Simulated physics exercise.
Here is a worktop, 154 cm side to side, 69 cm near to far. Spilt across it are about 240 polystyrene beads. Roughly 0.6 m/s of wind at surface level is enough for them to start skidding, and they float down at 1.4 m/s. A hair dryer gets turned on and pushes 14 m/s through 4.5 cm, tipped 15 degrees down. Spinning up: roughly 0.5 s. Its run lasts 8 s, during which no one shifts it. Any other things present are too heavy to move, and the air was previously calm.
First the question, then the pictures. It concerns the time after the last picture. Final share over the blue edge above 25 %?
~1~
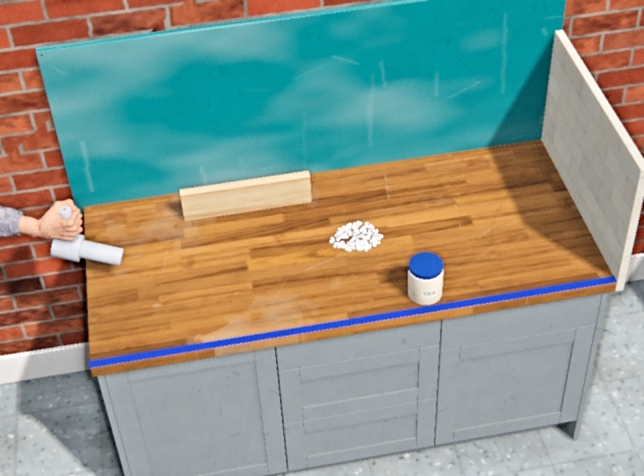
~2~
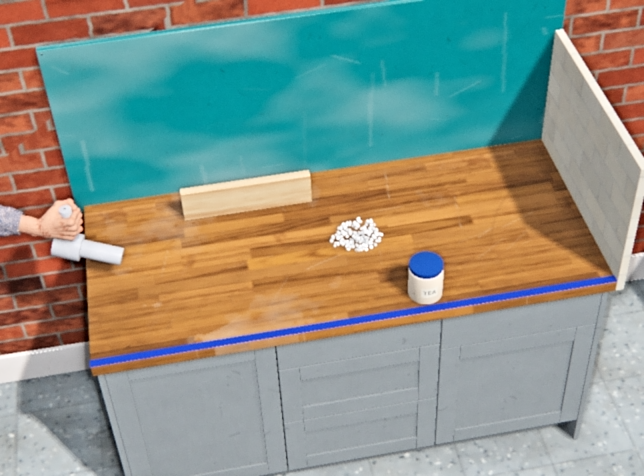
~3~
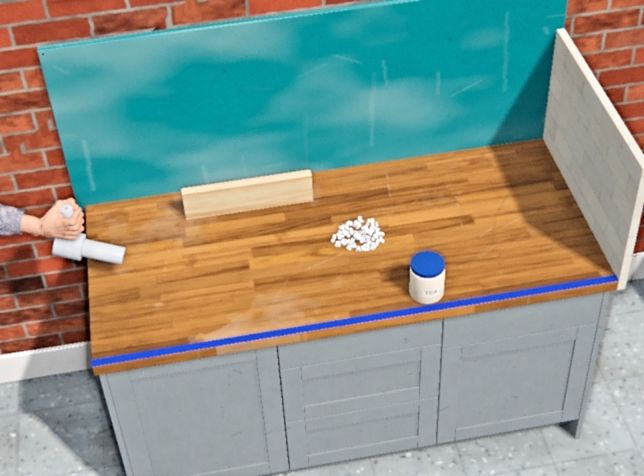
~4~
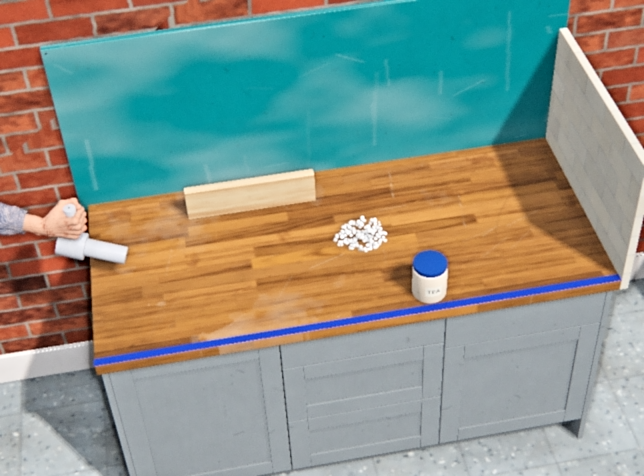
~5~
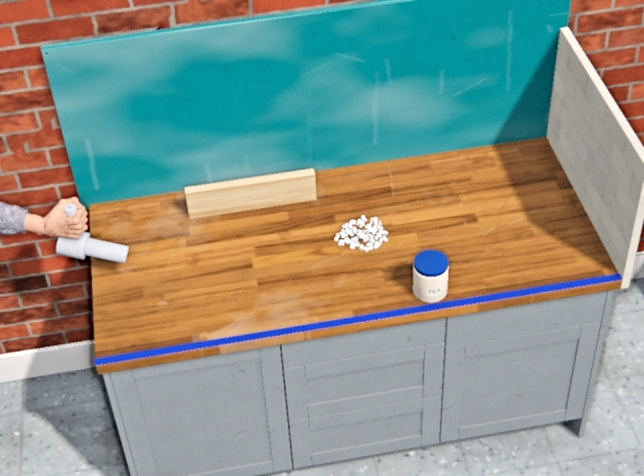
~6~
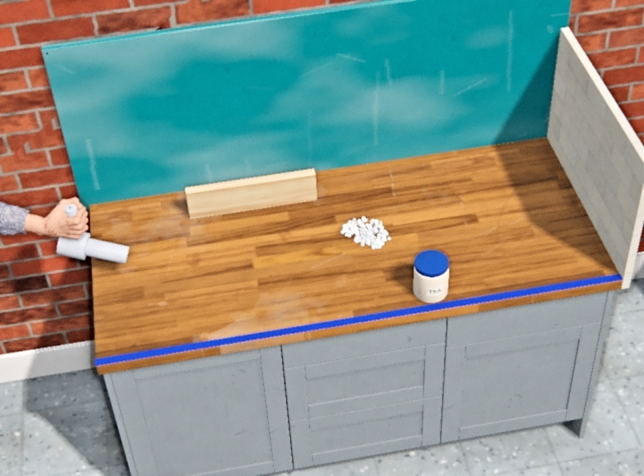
No, it is not.
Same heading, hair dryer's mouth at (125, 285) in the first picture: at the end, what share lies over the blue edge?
Then the share would be close to 0 percent.
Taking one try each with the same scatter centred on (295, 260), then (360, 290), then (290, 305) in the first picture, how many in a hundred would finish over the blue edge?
Try by try: About 5 per cent, 90 per cent and 100 per cent.
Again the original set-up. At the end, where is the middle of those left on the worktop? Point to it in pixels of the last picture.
The middle lands close to (551, 149) in pixels.
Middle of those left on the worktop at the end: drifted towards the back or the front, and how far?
It drifts toward the rear side, close to 25 cm in all.
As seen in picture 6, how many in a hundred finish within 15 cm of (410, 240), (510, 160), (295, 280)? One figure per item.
I would say some 0 %, 80 % and 0 % respectively.
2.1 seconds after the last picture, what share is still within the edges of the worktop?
Close to 100 in a hundred are still there.
Then, 1.2 s after the last picture, 90 % are on the move or not yet settled, 0 % are over the blue edge; the middle of those still in play is near (562, 166).
Then, 2.1 s after the last picture, 86 % are on the move or not yet settled, 0 % are over the blue edge; the middle of those still in play is near (554, 154).
Then, 4.0 s after the last picture, 75 % are on the move or not yet settled, 0 % are over the blue edge; the middle of those still in play is near (553, 151).
Then, 7.6 s after the last picture, at the end, 0 % are over the blue edge; the middle of those still in play is near (551, 149).
